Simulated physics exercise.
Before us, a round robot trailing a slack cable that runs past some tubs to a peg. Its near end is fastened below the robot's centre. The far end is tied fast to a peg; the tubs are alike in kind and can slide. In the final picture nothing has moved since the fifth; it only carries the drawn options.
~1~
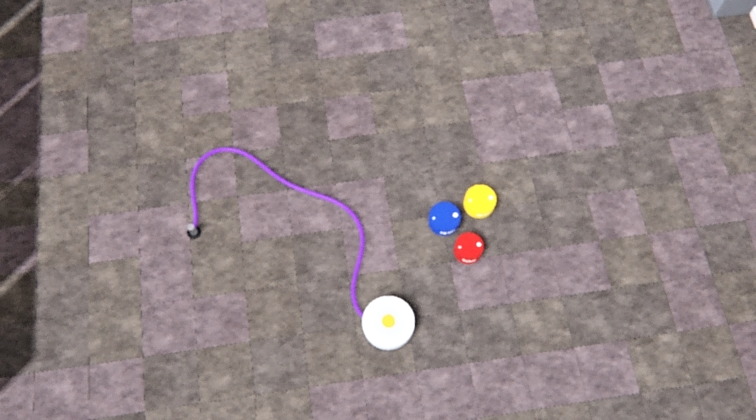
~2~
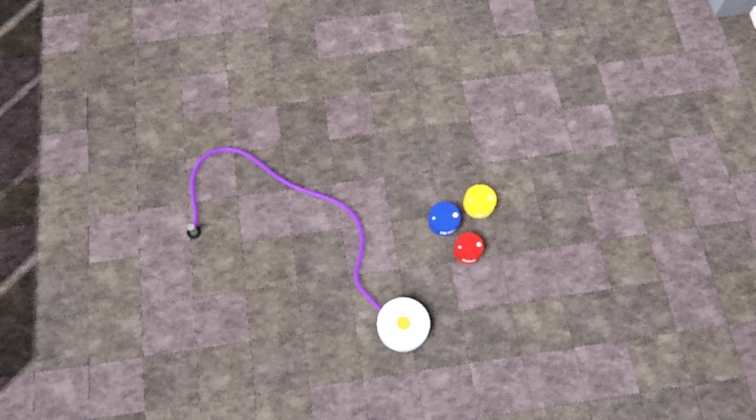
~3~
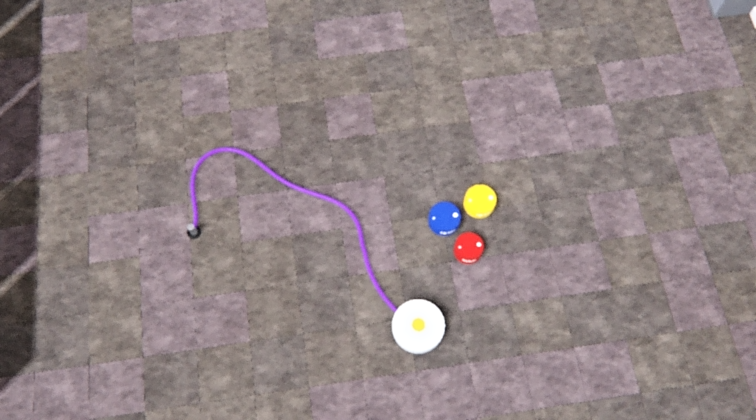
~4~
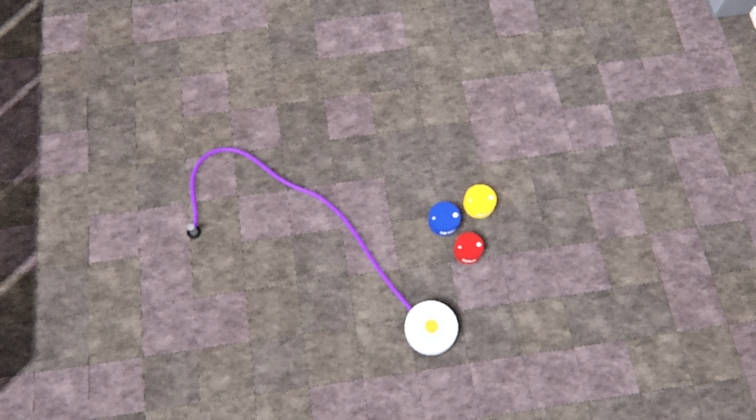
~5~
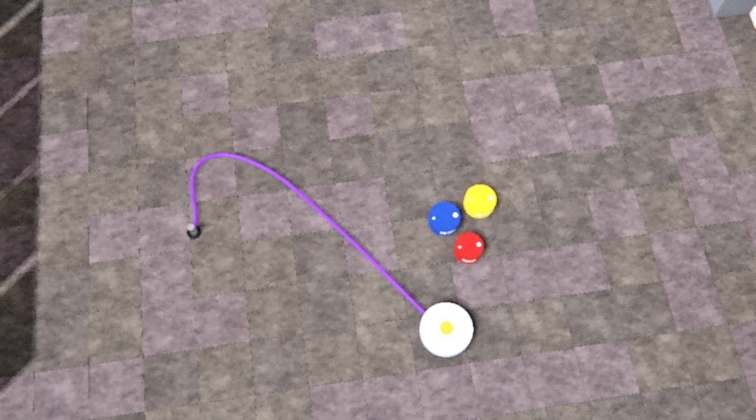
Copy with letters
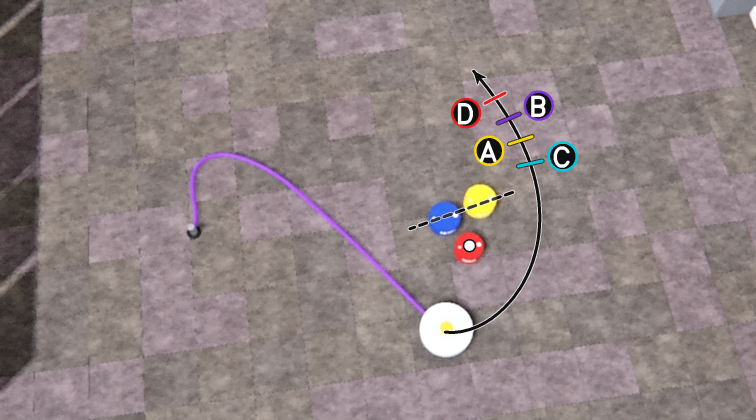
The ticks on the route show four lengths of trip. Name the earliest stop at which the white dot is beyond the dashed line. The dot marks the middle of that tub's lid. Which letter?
As far as tick B.
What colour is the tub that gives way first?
The red tub.
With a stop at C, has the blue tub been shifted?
By then, no.
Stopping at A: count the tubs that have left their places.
Two.
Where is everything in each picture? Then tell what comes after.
The first frame shows robot (388, 323); peg (192, 230); yellow tub (480, 201).
The second frame shows robot (403, 325); red tub (469, 248).
The third frame shows robot (418, 327); yellow tub (480, 201).
The fourth frame shows robot (431, 328); red tub (469, 248).
The fifth frame shows robot (446, 330); yellow tub (480, 201); blue tub (444, 219); red tub (469, 248).
On the copy, A at (521, 140); B at (509, 119); C at (530, 164); D at (495, 98); the dashed line at (462, 210); the route from (445, 332) via (540, 210) to (473, 71); the white dot at (470, 246).
On B. First, robot (527, 277); red tub (469, 248).
Then, robot (539, 186); red tub (469, 248).
Finally, robot (510, 115); yellow tub (474, 182); blue tub (430, 209); red tub (459, 203); the dot on the red tub is over the dashed line.
By contrast, A leaves the dotted tub short, at (463, 221); C leaves the dotted tub short, at (466, 241); D does it too, but is farther than needed.
